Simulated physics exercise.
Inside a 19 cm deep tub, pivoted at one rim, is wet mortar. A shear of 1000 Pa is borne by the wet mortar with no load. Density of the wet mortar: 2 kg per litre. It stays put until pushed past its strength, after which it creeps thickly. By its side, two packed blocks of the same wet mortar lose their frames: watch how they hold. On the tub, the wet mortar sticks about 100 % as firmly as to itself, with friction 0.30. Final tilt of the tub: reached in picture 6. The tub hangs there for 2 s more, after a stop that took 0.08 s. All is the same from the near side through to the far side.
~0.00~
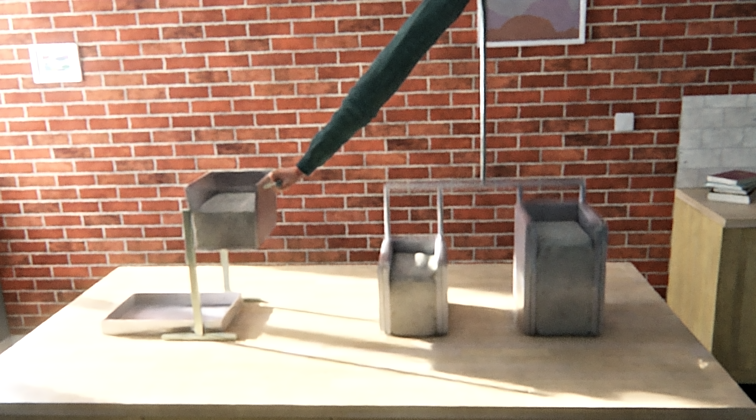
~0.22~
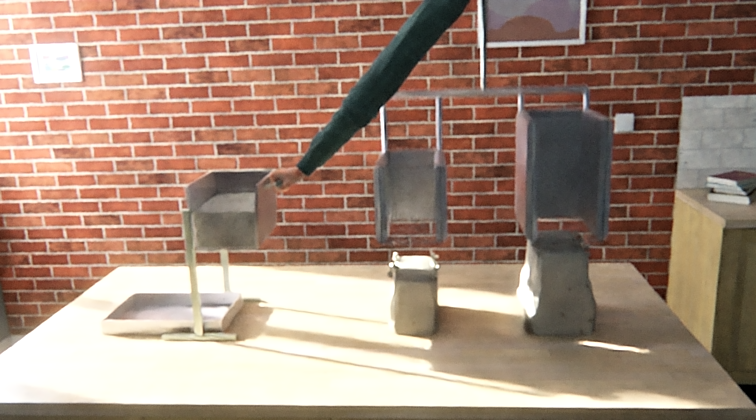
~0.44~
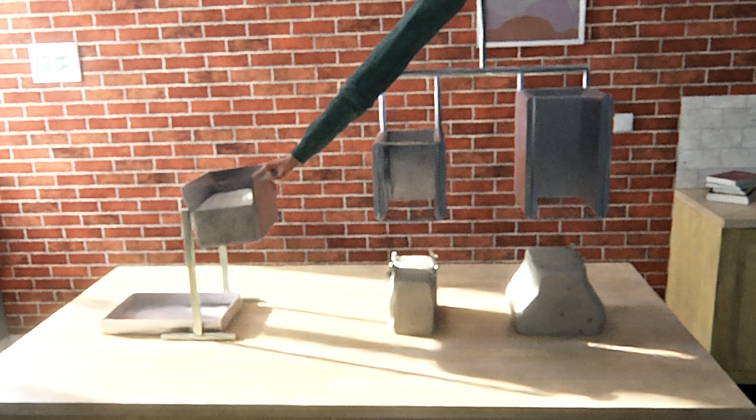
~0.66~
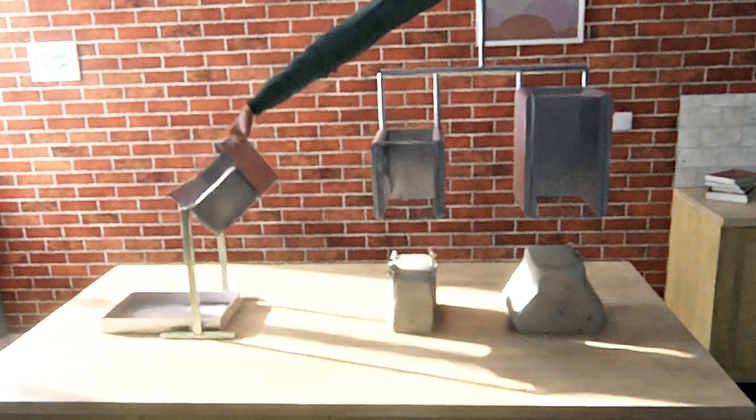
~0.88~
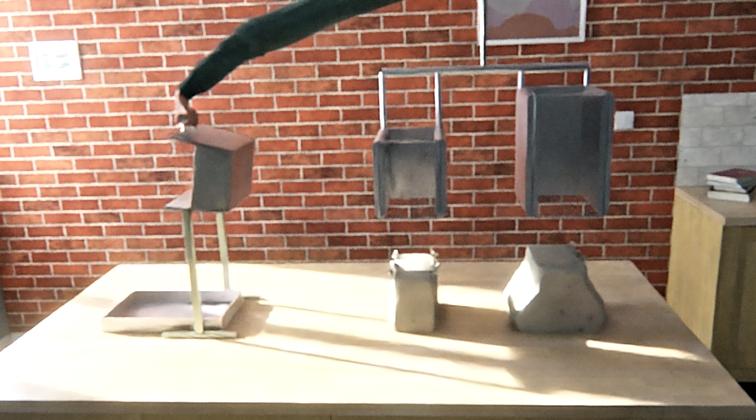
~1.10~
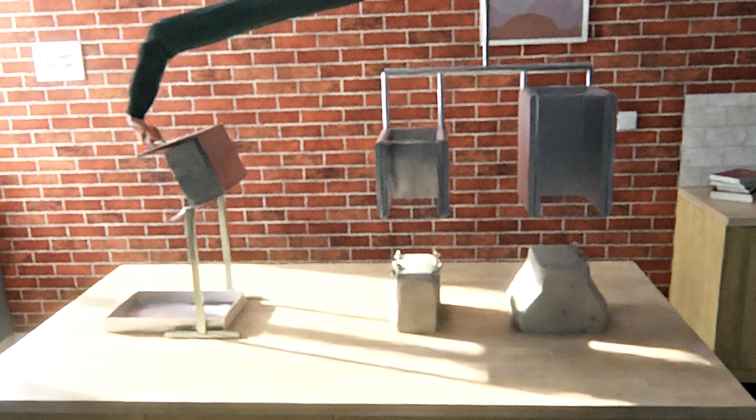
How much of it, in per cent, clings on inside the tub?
I would say close to 13 percent.
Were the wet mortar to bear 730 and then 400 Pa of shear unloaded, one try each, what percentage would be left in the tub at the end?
First 10 %, second 6 %.
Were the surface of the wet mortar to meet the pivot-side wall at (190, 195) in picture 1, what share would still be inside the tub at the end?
That works out near 12 %.
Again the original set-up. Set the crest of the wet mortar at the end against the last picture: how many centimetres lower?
Roughly 13 cm.
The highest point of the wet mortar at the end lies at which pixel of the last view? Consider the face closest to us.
Somewhere near (215, 181) in the last view.
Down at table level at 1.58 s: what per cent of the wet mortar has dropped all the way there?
At that moment, near 0 % is down.
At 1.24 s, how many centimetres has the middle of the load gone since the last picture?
Looks like around 4 cm to me.
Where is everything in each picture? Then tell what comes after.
In the first frame, handle-side rim at (255, 186), tilt 0 degrees; top of the wet mortar at (245, 211); blocks stand 19 cm, 30 cm (left to right).
In the second frame, handle-side rim at (255, 187), tilt 0 degrees; top of the wet mortar at (245, 211); blocks stand 19 cm, 27 cm (left to right).
In the third frame, handle-side rim at (250, 178), tilt 7 degrees; top of the wet mortar at (248, 204); blocks stand 19 cm, 22 cm (left to right).
In the fourth frame, handle-side rim at (216, 147), tilt 41 degrees; top of the wet mortar at (231, 169); blocks stand 19 cm, 22 cm (left to right).
In the fifth frame, handle-side rim at (169, 139), tilt 80 degrees; top of the wet mortar at (198, 146); blocks stand 19 cm, 22 cm (left to right).
In the sixth frame, handle-side rim at (139, 158), tilt 112 degrees; top of the wet mortar at (190, 140); blocks stand 19 cm, 22 cm (left to right).
After 1.24 s, the tub is at 112 degrees and holds 100 %.
After 1.41 s, the tub is at 112 degrees and holds 58 %.
After 1.58 s, the tub is at 112 degrees and holds 24 %.
After 1.75 s, the tub is at 112 degrees and holds 13 %.
After 3.10 s, at the end, the tub is at 112 degrees and holds 13 %.
